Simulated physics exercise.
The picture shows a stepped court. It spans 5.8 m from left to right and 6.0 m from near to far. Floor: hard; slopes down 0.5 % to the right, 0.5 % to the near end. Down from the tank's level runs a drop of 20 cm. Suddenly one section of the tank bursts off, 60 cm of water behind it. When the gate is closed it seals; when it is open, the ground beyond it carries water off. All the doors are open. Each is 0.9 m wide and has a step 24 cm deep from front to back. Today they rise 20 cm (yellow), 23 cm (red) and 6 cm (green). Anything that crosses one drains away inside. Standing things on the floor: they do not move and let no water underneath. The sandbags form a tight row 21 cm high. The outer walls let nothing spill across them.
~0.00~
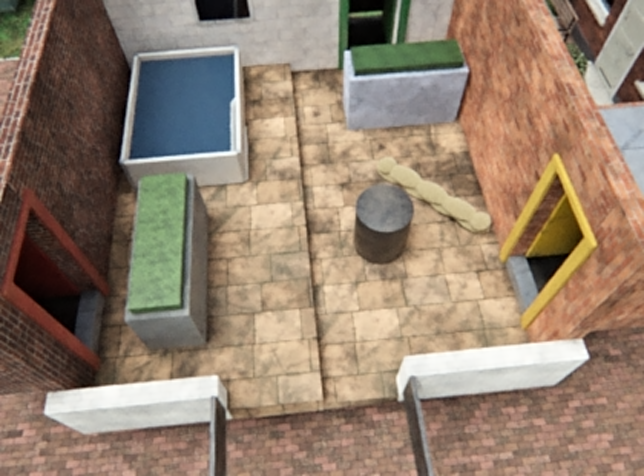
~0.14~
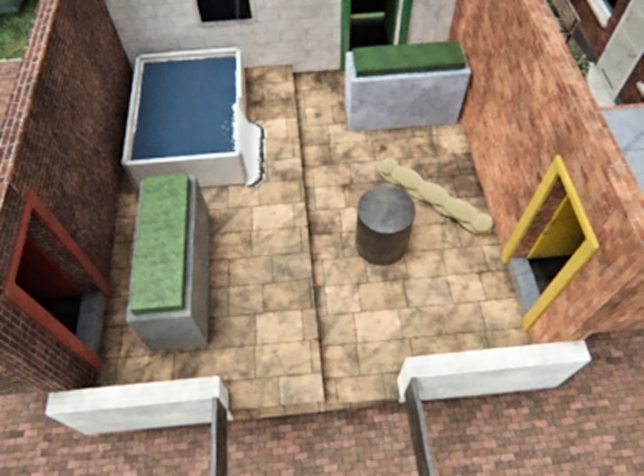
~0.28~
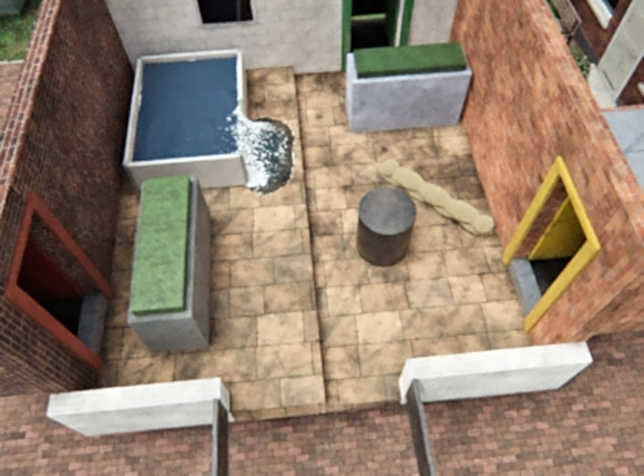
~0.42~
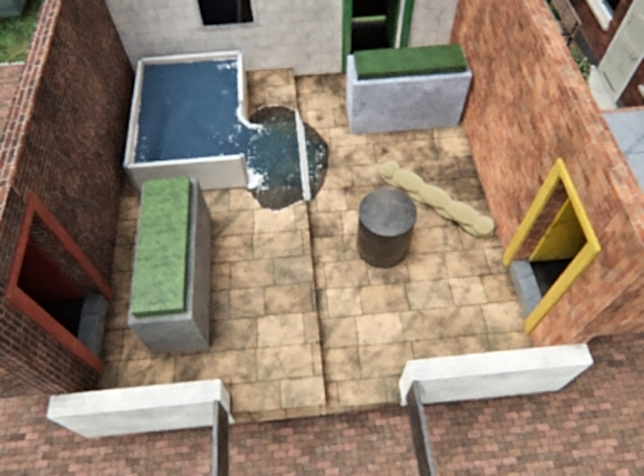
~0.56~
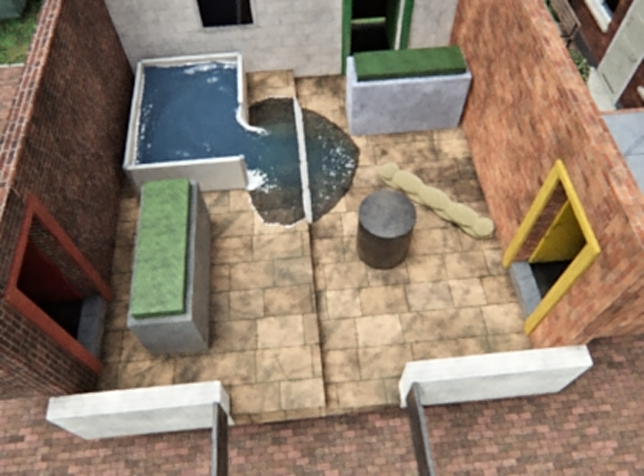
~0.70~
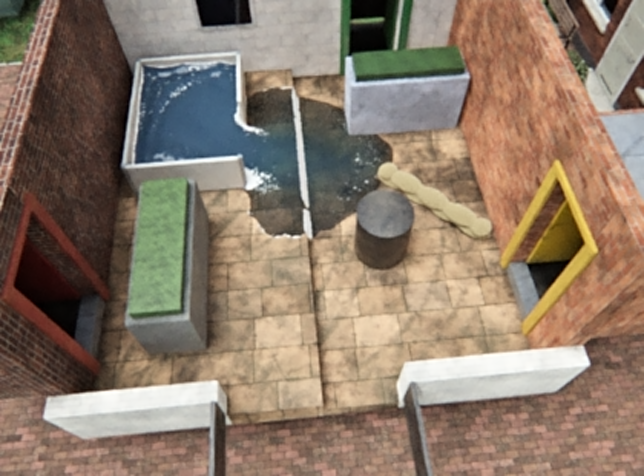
Water bursts through a gap in the right side of a white-walled tank in a brick-walled paved court, spills over a low step and spreads rightward in a dark, widening sheet toward a pale knobbly bar and grey cylinder.
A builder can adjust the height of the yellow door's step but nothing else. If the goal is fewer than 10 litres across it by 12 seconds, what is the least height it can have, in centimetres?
The least height is roughly 14 cm.
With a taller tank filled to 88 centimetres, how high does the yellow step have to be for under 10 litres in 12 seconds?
You'd need a step of close to 21 cm.
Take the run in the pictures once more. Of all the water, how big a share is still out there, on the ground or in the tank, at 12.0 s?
Roughly 80 per cent of the water.
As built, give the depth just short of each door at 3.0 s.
In cm - yellow: 15, red: 0, green: 7.
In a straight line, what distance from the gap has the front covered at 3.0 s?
Front distance: Approx. 5.4 m.
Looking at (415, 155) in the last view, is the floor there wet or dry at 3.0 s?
Point status: Inundated.
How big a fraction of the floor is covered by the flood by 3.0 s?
Around 55 per cent of the free floor.
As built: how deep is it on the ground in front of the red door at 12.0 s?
Depth: Near 0.0 cm.
After 1.4 s water covers 30 % of the floor, deepest (34 cm) near (463, 138); it has not reached the yellow door.
After 3.0 s water covers 55 % of the floor, deepest (32 cm) near (519, 358); 15 cm at the yellow door, 0 litres in over its 20 cm step.
After 12.0 s water covers 55 % of the floor, deepest (16 cm) near (431, 219); 14 cm at the yellow door, 0 litres in over its 20 cm step.
At the yellow door as built, the water arrived by 2.0 s and peaked near 16 cm at 2.8 s.
With a step of 11 cm, 41 litres would have come in within the 12 s; with 15 cm, 5 litres. So under 10 litres takes about 14 cm.
